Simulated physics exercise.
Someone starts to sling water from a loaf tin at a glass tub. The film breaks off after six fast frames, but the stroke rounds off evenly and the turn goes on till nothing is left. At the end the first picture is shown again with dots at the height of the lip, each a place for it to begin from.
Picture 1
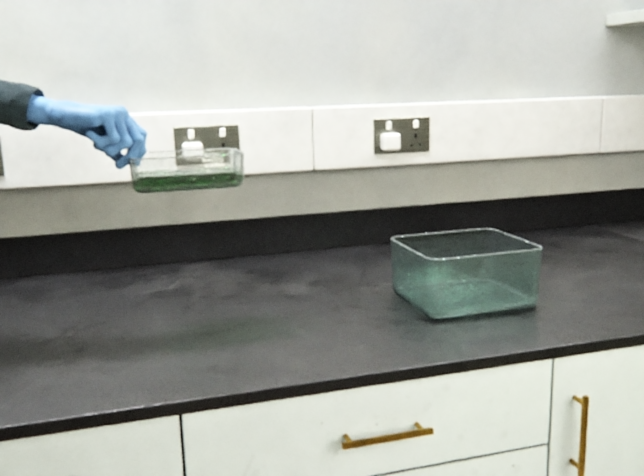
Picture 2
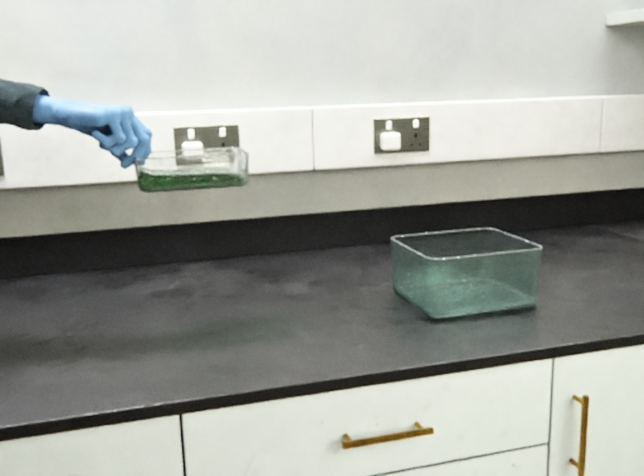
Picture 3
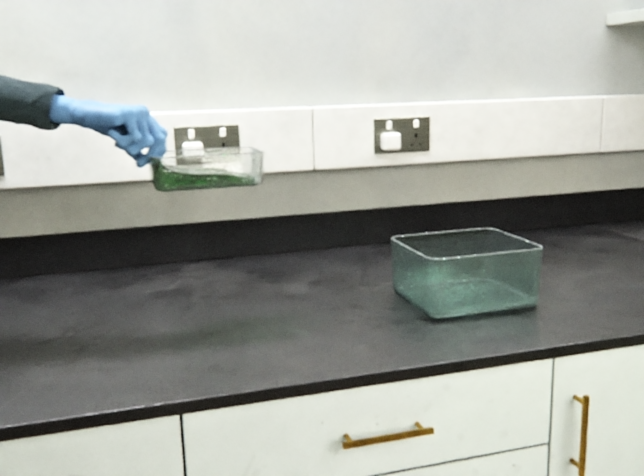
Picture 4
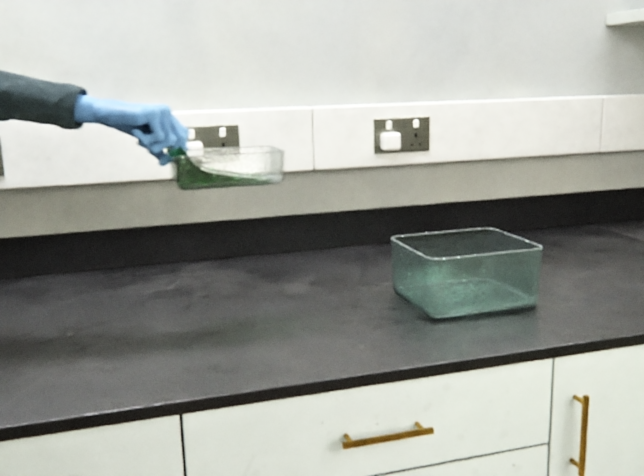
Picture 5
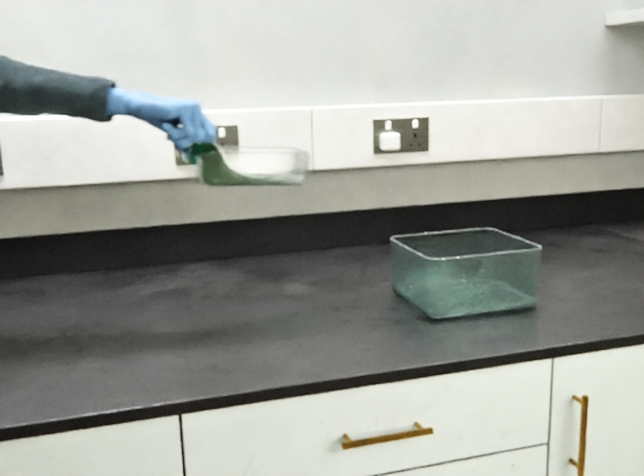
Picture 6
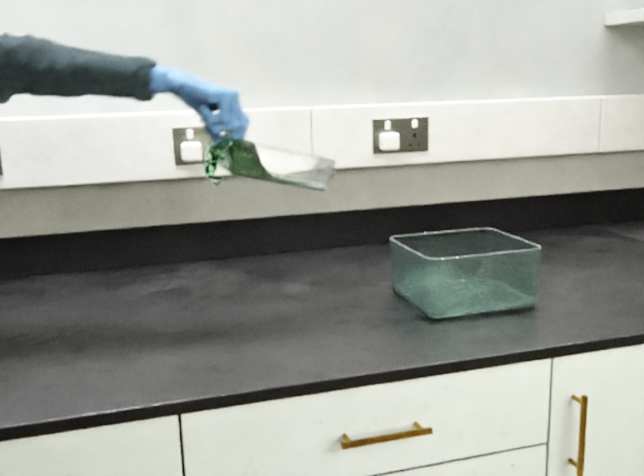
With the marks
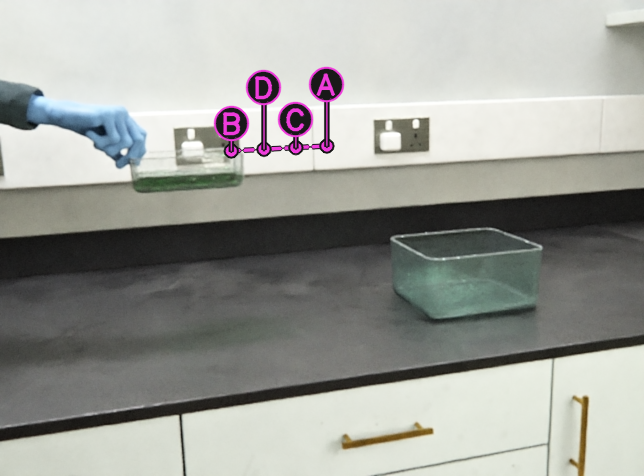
A blue-gloved hand swept a clear container of green liquid rightward above a dark counter with a glass tub on it, then tilted it as the liquid surged up and slopped over the back rim.
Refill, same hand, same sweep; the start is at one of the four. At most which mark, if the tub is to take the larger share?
Dot D.
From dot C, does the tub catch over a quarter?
Yes.
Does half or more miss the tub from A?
No.
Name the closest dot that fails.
B it is.
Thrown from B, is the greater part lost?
Yes, that goes wrong.
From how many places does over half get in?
Three of the four.
In magenta, A at (326, 146); B at (231, 151); C at (295, 147); D at (263, 149).
If A is chosen, about 79 % lands in the tub, 19 % falls short.
If B is chosen, about 26 % lands in the tub, 68 % falls short and 6 % goes beside or beyond.
If C is chosen, about 67 % lands in the tub, 23 % falls short and 10 % goes beside or beyond.
If D is chosen, about 67 % lands in the tub, 24 % falls short and 8 % goes beside or beyond.
